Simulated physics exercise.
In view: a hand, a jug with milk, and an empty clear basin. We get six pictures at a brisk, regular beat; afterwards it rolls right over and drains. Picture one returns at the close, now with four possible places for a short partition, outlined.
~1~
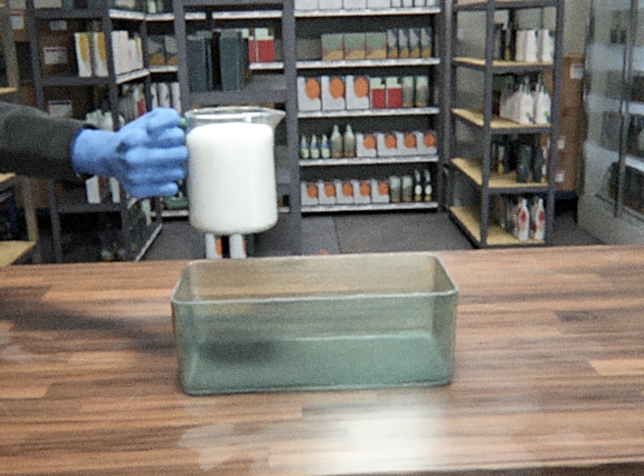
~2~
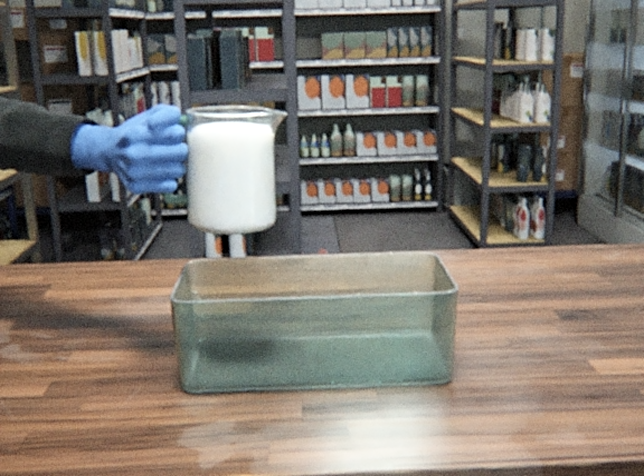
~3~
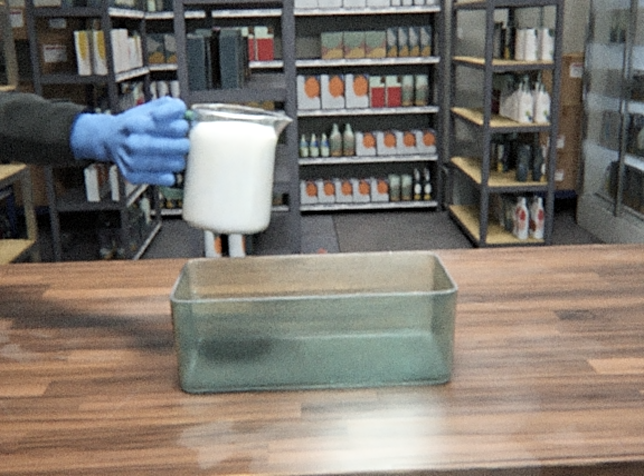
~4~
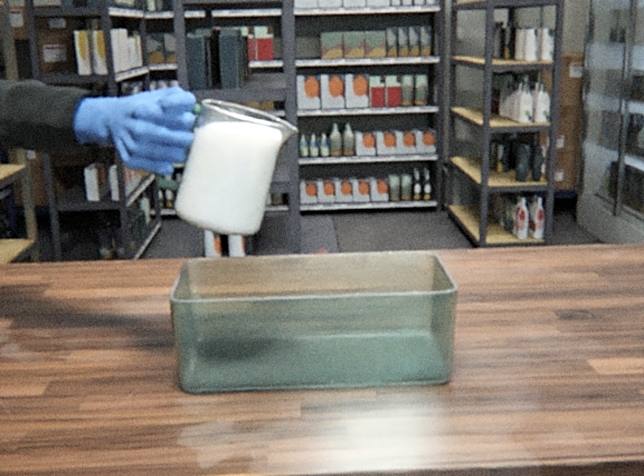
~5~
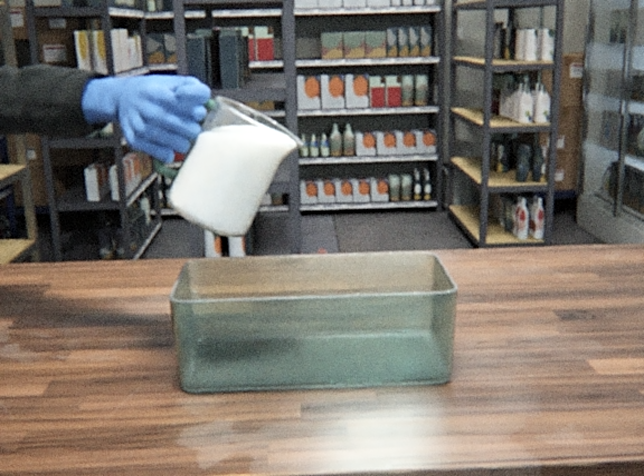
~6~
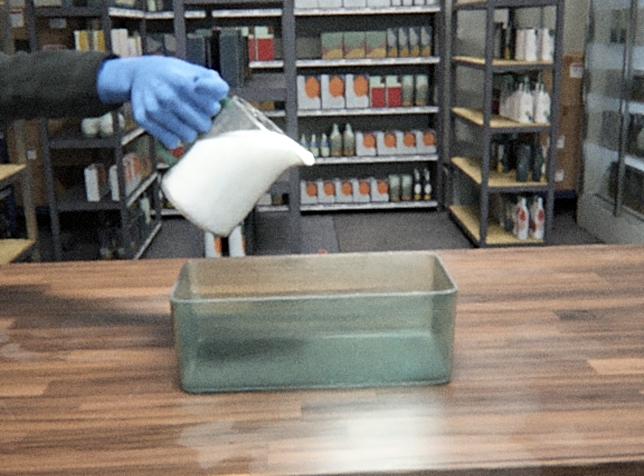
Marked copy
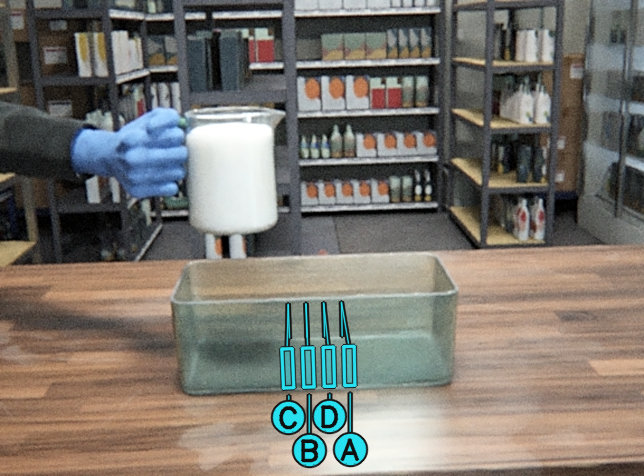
A gloved hand holds a jug of milk above a clear basin and tilts it rightward until milk reaches over the lip.
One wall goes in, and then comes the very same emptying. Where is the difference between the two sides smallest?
Take A.
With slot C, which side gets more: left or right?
The right side.
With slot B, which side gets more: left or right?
The right side.
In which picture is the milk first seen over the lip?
In picture 6.
In cyan, A at (350, 393); B at (309, 394); C at (288, 395); D at (329, 394).
For slot A, about 45 % ends left of the wall and 54 % right of it.
For slot B, about 4 % ends left of the wall and 93 % right of it; 3 % is lost outside.
For slot C, about 5 % ends left of the wall and 92 % right of it; 3 % is lost outside.
For slot D, about 11 % ends left of the wall and 86 % right of it; 3 % is lost outside.
